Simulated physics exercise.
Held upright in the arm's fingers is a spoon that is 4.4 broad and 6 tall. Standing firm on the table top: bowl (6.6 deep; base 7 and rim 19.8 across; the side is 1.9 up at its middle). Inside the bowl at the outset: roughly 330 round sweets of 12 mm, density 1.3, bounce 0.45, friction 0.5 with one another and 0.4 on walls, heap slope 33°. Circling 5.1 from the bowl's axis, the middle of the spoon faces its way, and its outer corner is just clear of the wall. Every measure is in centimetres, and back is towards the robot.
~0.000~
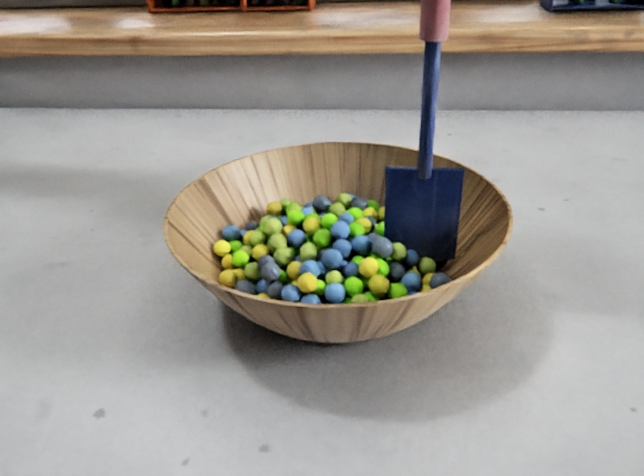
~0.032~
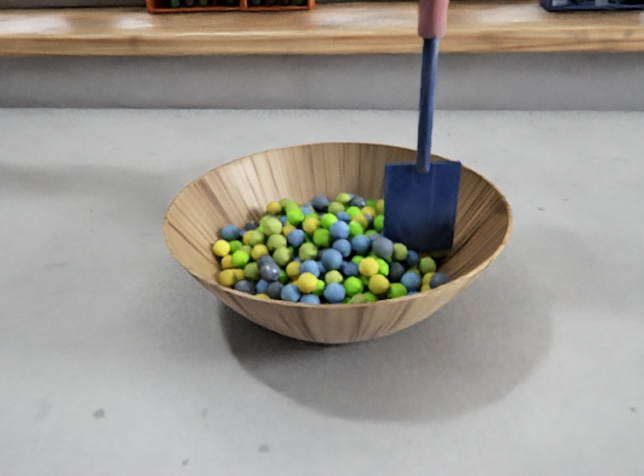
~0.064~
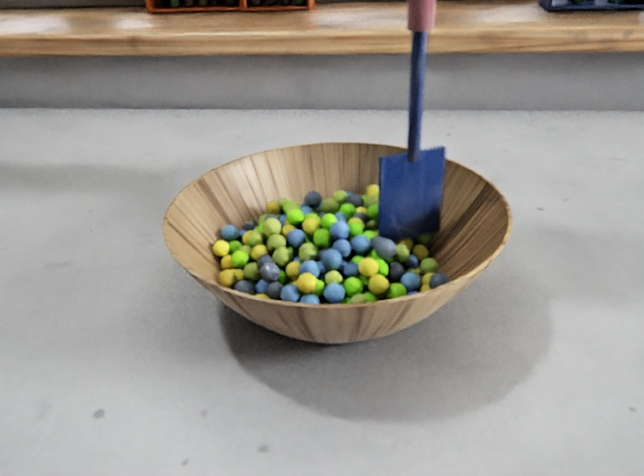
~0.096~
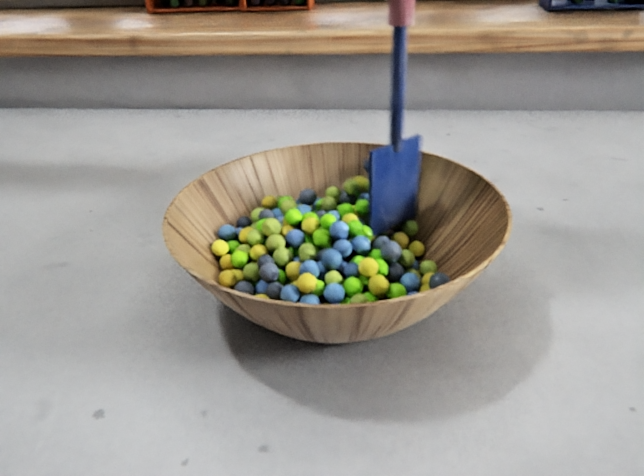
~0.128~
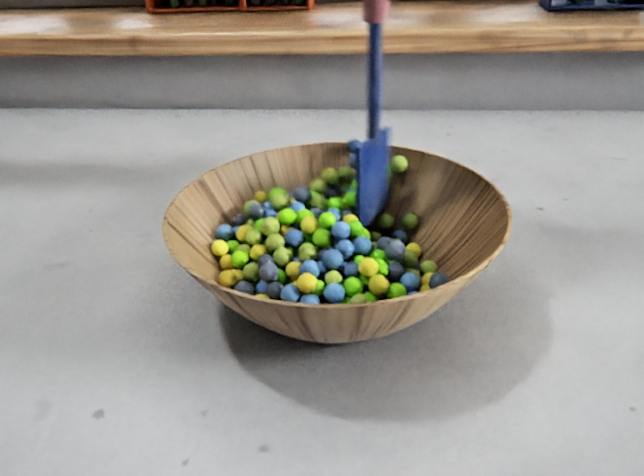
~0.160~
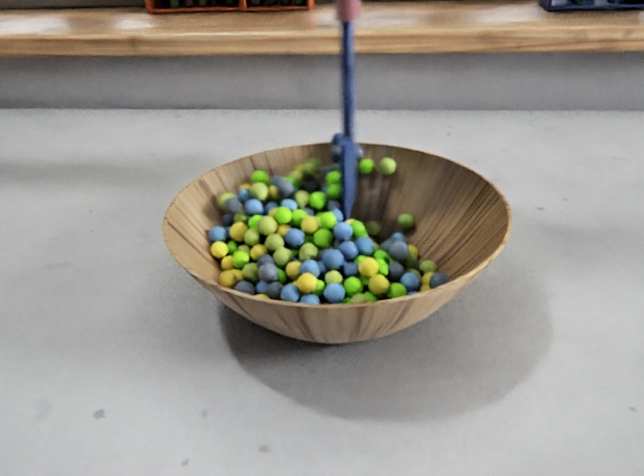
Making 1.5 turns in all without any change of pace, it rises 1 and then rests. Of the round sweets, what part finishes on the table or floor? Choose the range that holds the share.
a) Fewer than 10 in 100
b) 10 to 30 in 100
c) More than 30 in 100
10 to 30 in 100 (b).
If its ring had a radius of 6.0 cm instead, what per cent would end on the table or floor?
Around 0 in a hundred, in that case.
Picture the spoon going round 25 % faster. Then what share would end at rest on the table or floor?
Near 25 in a hundred, it would be.
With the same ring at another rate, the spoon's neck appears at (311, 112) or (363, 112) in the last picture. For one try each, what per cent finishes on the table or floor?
Close to 25 and 10 in a hundred.
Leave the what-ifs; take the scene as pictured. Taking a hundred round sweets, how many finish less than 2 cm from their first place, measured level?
40 %.
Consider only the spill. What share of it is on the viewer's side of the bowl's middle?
It comes out near 70 percent.
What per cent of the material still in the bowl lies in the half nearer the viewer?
Close to 55 in a hundred.
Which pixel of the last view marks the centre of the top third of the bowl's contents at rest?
At about (312, 252).
After 0.45 s, 263° round, highest piece 9 above the table; 305 in the bowl, 16 on the table or floor, 12 in flight or on the tool.
After 0.74 s, 79° round, highest piece 9 above the table; 281 in the bowl, 46 on the table or floor, 6 in flight or on the tool.
After 1.08 s, 180° round, highest piece 6 above the table; 275 in the bowl, 58 on the table or floor.
After 1.78 s, 180° round, highest piece 6 above the table; 275 in the bowl, 58 on the table or floor.
At rest, 275 in the bowl, 58 on the table or floor. That is 17 % on the table or floor.
